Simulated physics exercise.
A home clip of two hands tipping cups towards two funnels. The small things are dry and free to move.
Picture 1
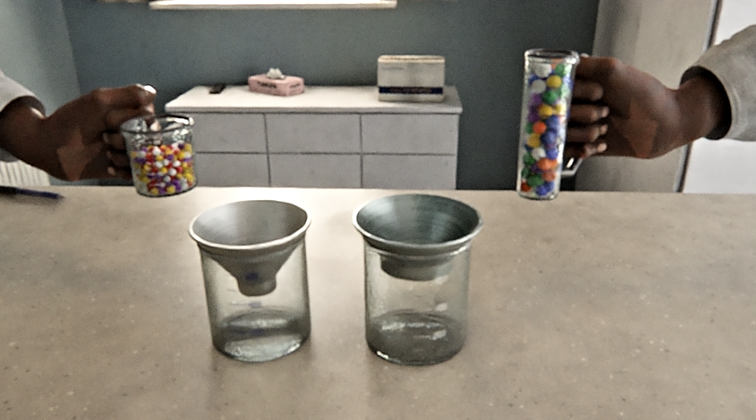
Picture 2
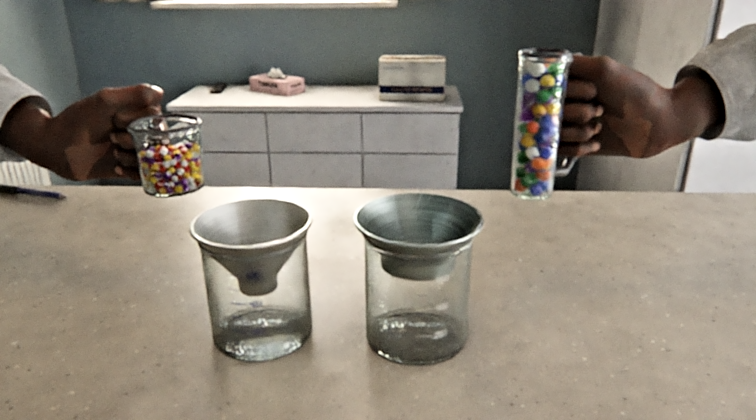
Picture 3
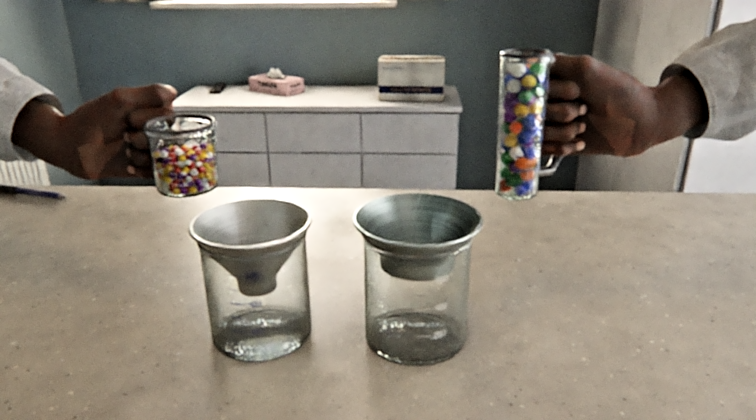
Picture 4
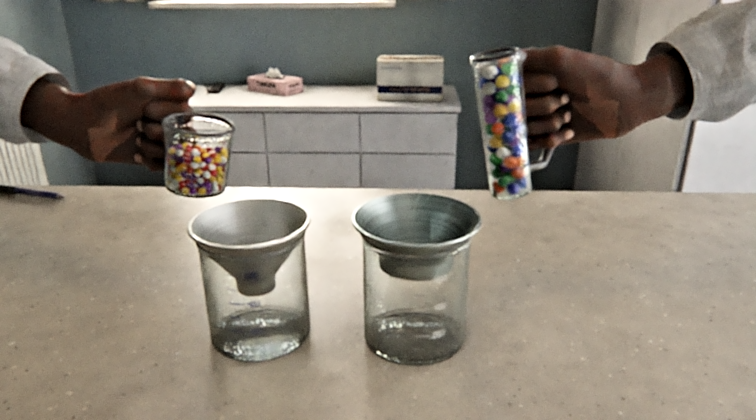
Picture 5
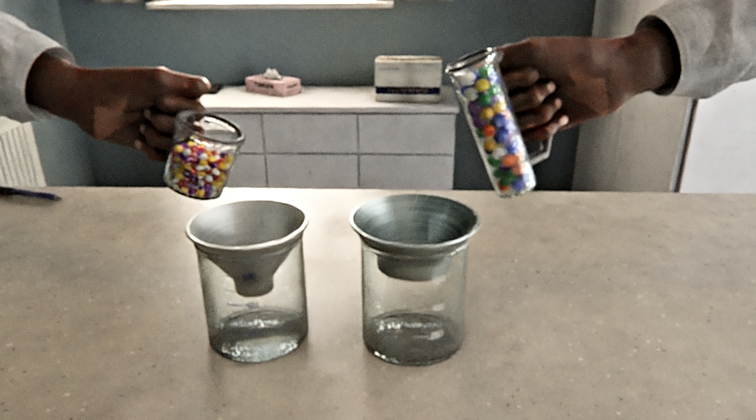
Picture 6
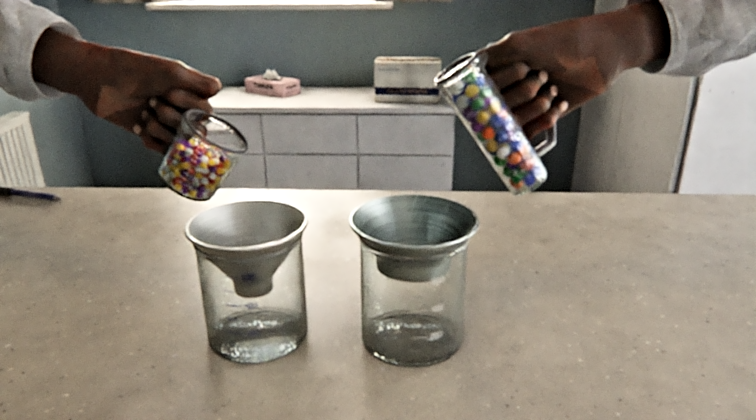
Two hands held clear cups of colourful little balls upright above two funnels set in glass jars, moved them inward towards each other, then tilted both cups inward more and more.
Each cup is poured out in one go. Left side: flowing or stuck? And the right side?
Left funnel empties into its jar, right funnel empties into its jar.
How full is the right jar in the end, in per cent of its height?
It comes to 15 per cent or so.
Then, 0.43 s past the last view, left, all still in the cup; right, all still in the cup.
Then, 0.88 s past the last view, left, most still in the cup, a small part in or over the funnel, a stray few down in the jar; right, all still in the cup.
Then, 1.42 s past the last view, left, a small part in or over the funnel, most down in the jar; right, most still in the cup, about a quarter in or over the funnel, a stray few down in the jar.
Finally, left, all down in the jar; right, all down in the jar.
